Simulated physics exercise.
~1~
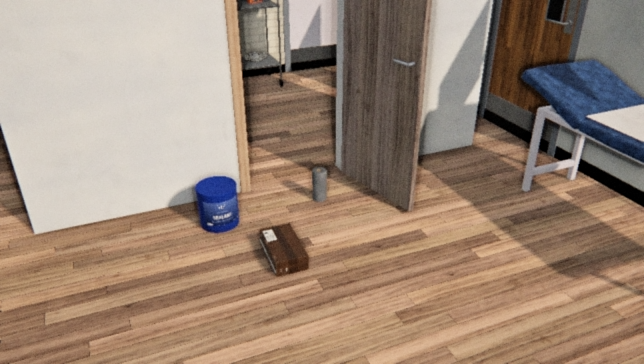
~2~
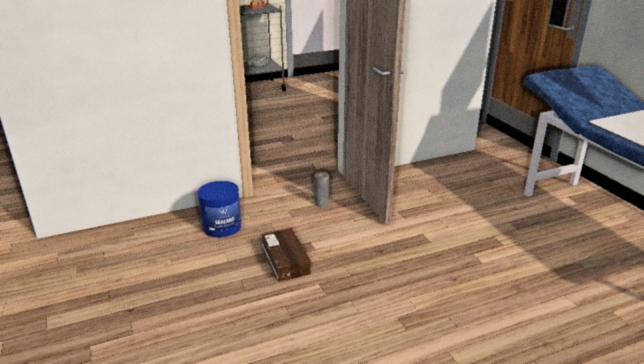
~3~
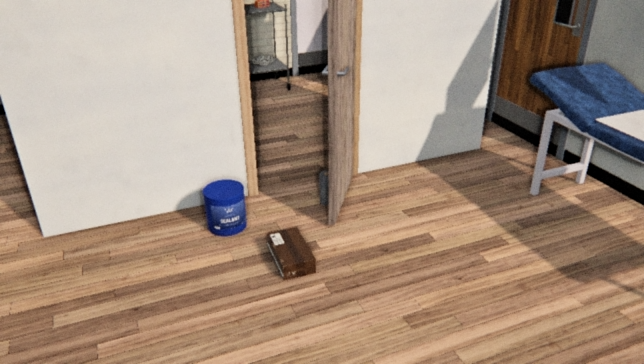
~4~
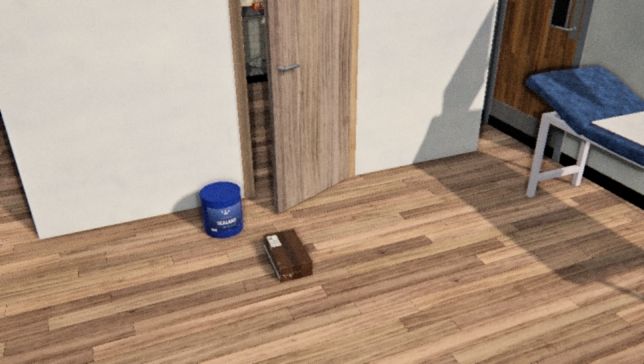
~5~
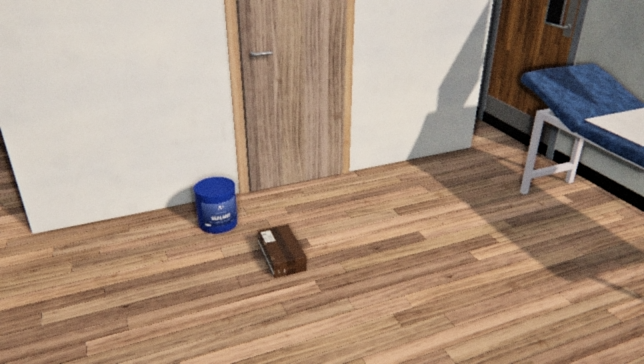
In a doorway, a wooden door swings shut, hiding a grey roll from view.
